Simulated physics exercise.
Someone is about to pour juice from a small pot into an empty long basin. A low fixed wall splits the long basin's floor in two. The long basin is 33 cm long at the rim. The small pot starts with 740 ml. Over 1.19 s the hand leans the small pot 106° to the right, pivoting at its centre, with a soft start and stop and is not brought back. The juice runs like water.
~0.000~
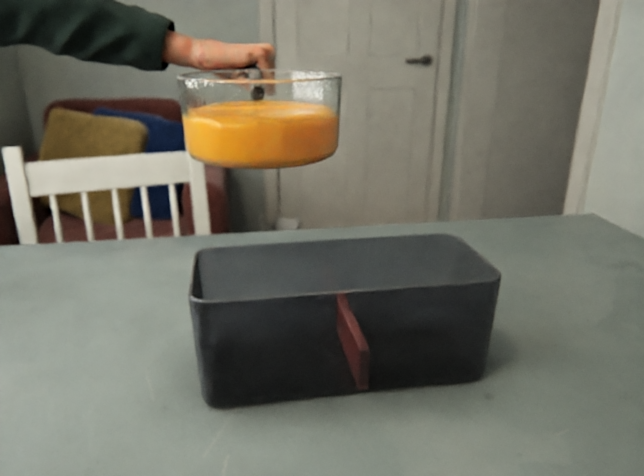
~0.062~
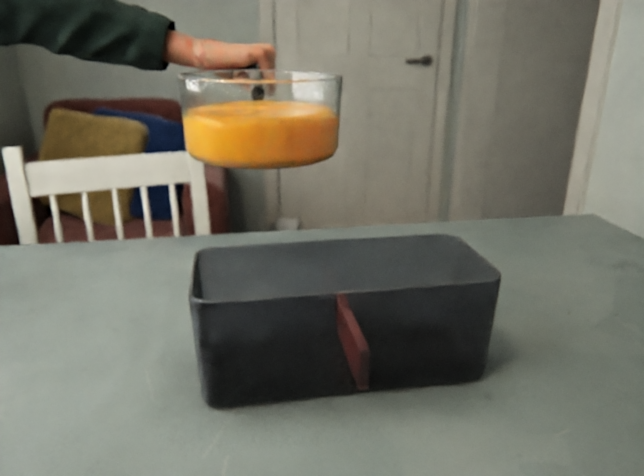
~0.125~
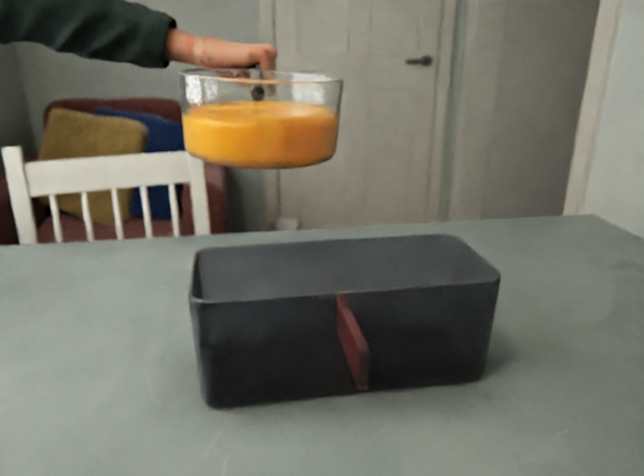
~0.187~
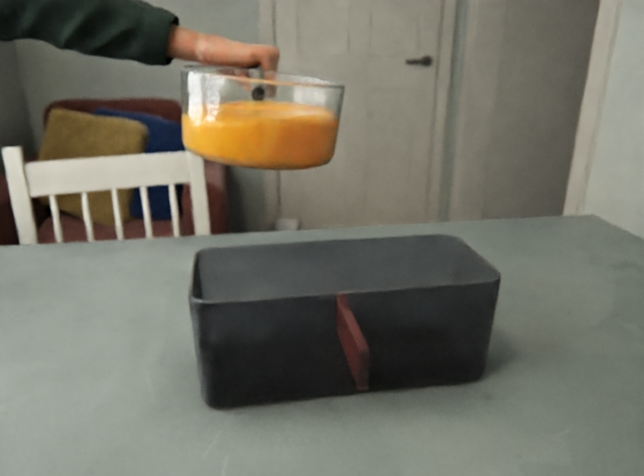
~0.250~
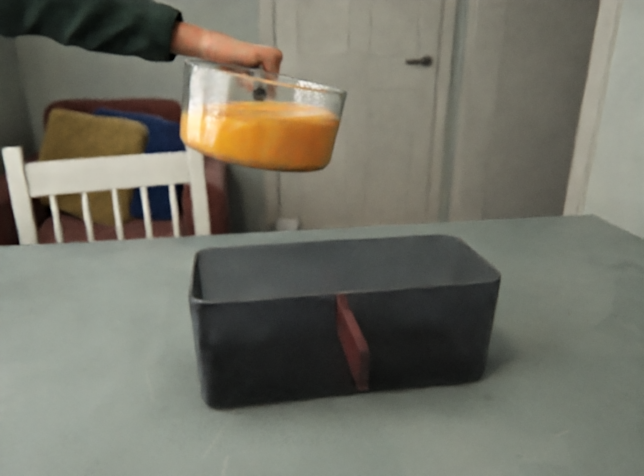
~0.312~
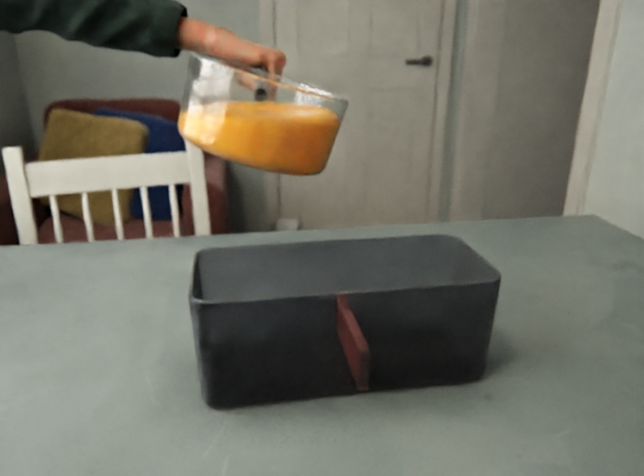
A clear glass pot of orange juice, held from above by a hand in a dark green sleeve, hangs almost level over an empty dark basin on a grey table. The hand then gradually leans the pot a little to the right, while the juice's surface stays roughly level inside.
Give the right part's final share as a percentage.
The far part has some 81 per cent.
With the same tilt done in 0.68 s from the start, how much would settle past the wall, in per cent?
In that case some 70 per cent.
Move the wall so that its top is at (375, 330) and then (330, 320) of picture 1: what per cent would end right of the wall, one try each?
In turn about 55 and 95 per cent.
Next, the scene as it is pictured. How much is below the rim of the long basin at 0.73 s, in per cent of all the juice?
Near 9 in a hundred.
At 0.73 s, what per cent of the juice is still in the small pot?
About 56 per cent.
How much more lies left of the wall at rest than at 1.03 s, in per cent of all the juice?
About 14 per cent.
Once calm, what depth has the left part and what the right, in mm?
Left about 6 mm, right about 32 mm.
Then, 0.73 s in, the tilt is 71° and 57 per cent is still to pour, 0 is left of the wall and 9 right of it.
Then, 1.03 s in, the tilt is 101° and 11 per cent is still to pour, 5 is left of the wall and 71 right of it.
Then, 1.35 s in, the tilt is 106° and 0 per cent is still to pour, 17 is left of the wall and 81 right of it.
Then, 1.69 s in, the tilt is 106° and 0 per cent is still to pour, 18 is left of the wall and 81 right of it.
Finally, 18 per cent lies left of the wall, 81 right of it and 1 outside.
